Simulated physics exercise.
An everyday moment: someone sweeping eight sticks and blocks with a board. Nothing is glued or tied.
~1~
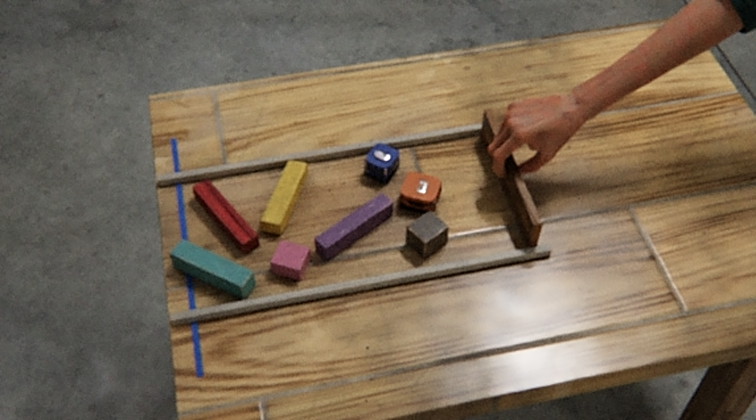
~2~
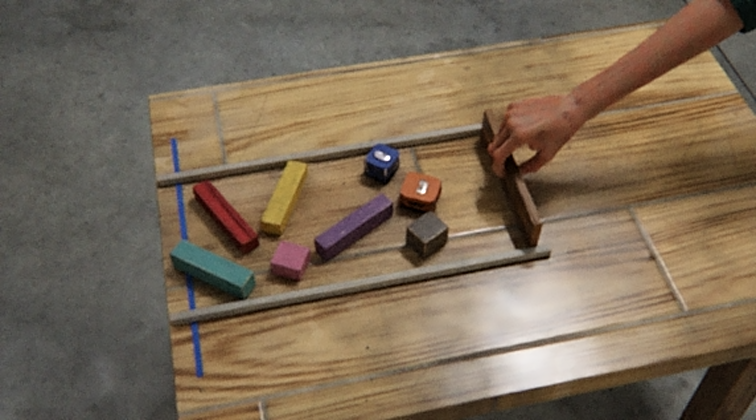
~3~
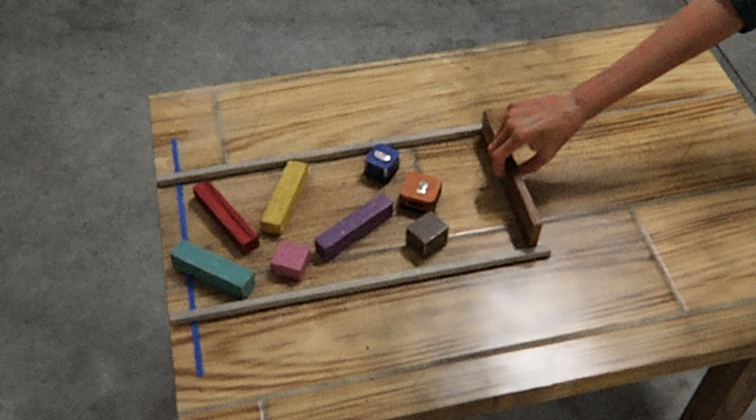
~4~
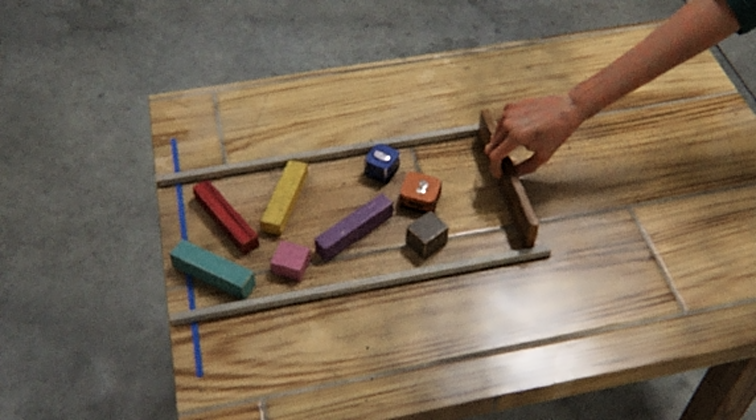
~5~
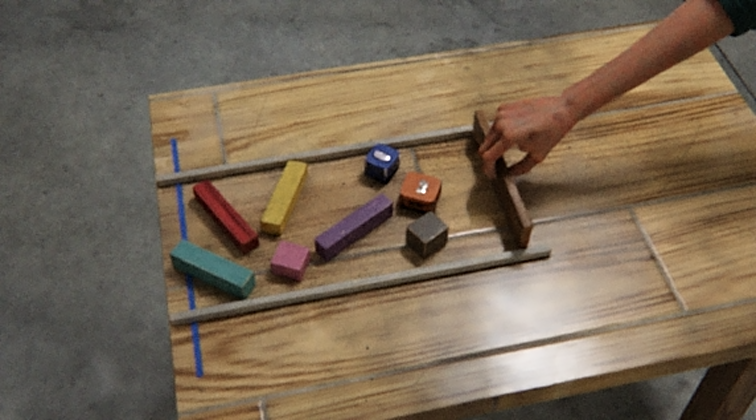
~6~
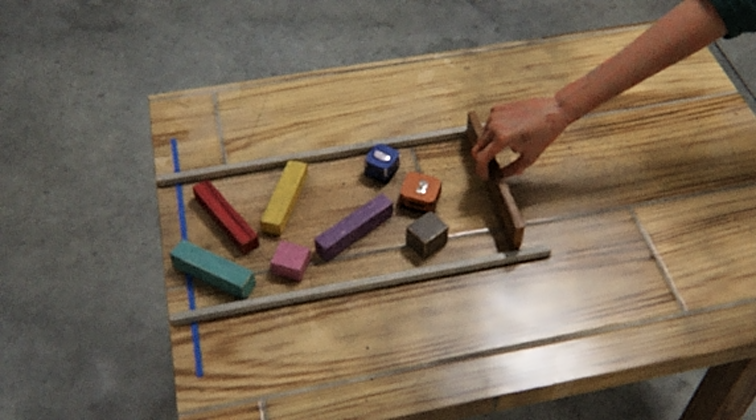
A hand slides a wooden board slightly left toward colorful blocks, which stay still.
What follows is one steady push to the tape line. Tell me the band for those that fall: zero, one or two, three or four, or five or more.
As it turns out, the number that fall off is five or more.
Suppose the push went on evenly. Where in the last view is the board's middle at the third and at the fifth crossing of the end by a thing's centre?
Near (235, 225) and (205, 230).
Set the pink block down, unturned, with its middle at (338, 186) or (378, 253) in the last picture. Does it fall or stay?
The pink block tumbles off; survives.
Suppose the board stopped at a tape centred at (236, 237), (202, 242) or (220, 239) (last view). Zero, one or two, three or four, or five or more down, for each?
One after another: Just one or two; more than four; three to four.
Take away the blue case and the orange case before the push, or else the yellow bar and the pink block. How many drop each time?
The counts: 5 and 3.
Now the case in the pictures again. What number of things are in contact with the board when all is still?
It touches 3.
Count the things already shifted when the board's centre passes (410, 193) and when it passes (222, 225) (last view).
At the one place 5, at the other 8.
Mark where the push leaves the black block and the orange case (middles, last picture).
Near (170, 274) and (164, 225).
Early on, none off yet; turquoise bar at rest near (211, 270); red stick at rest near (225, 216); pink block travelled about its own width near (269, 279).
Finally, the number that fall off is five or more; lost, purple bar, yellow bar, pink block, red stick and turquoise bar.
